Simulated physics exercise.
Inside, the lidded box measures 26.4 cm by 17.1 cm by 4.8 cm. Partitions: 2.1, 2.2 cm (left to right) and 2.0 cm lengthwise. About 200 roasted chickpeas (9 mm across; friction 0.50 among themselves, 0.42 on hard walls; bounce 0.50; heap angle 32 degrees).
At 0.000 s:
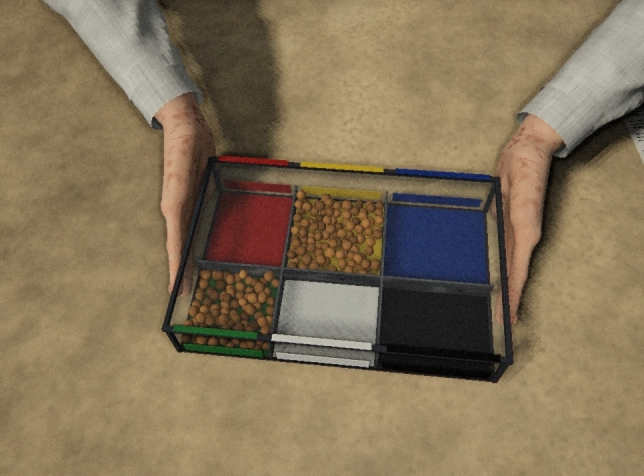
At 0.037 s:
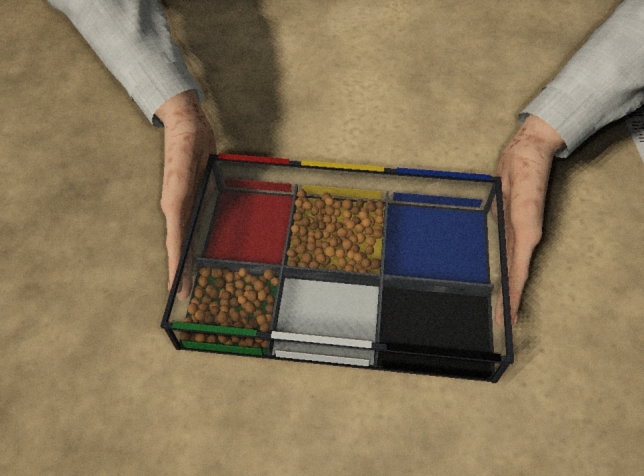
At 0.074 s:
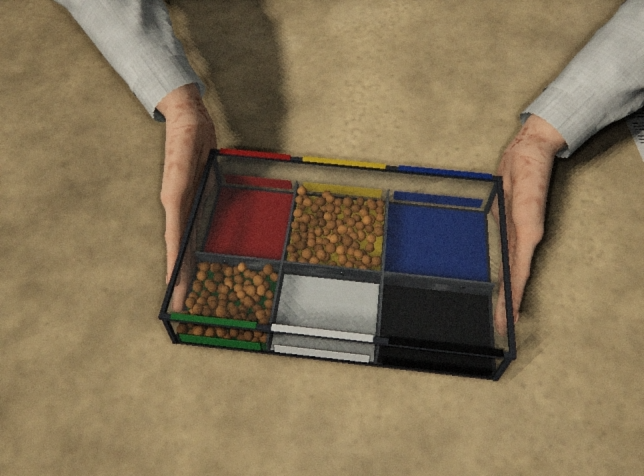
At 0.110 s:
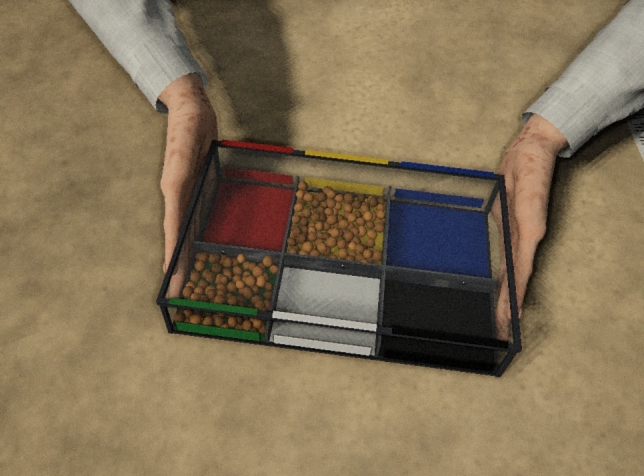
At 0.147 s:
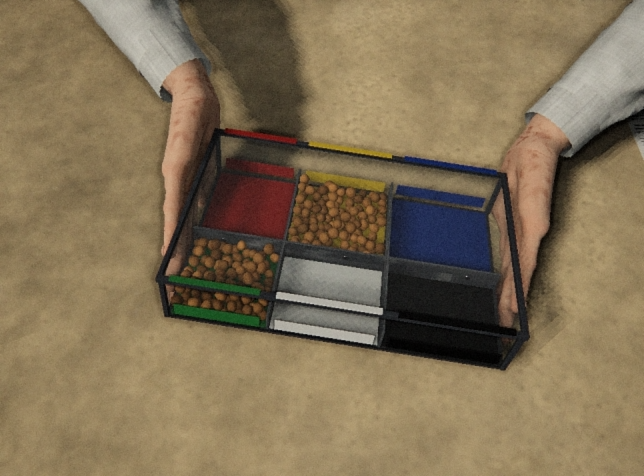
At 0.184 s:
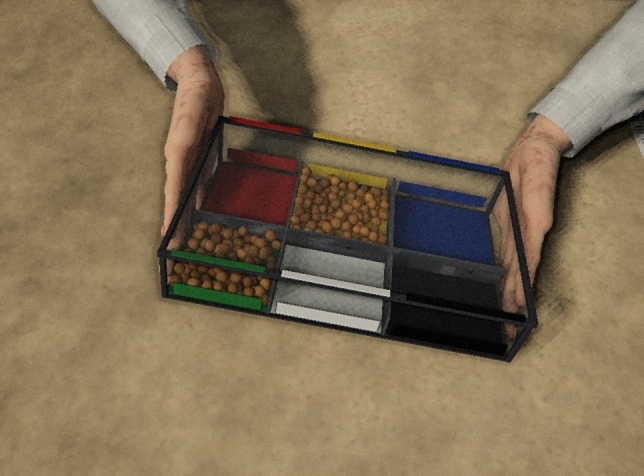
On a mottled tan surface, two hands tilt a clear divided box holding small brown balls.
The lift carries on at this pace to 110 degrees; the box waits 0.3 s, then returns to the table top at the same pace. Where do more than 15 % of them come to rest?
Red below, blue above, green below, yellow above, white below, black below.
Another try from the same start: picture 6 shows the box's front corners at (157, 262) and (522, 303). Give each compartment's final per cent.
Red 45, blue 5, green 0, yellow 50, white 0, black 0.
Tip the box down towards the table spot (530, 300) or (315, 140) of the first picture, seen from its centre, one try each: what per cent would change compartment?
About 100 and 60 per cent.
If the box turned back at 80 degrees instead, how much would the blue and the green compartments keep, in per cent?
Blue 20; green 10.
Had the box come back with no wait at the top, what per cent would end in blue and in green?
Then: Blue 40, green 0.
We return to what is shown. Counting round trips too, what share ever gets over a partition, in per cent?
About 70 per cent.
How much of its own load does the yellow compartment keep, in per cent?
Roughly 50 per cent.
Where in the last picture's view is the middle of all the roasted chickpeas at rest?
Near (372, 212).
After 1.11 s, tilt 110 degrees; red 5 %, blue 25 %, yellow 70 %.
Then, at 1.73 s, tilt 59 degrees; red 5 %, blue 40 %, yellow 55 %.
Then, at 2.39 s, tilt 0 degrees; red 5 %, blue 40 %, yellow 55 %.
By 2.9 s all is still; red 5 %, blue 40 %, green 0 %, yellow 55 %, white 0 %, black 0 %.
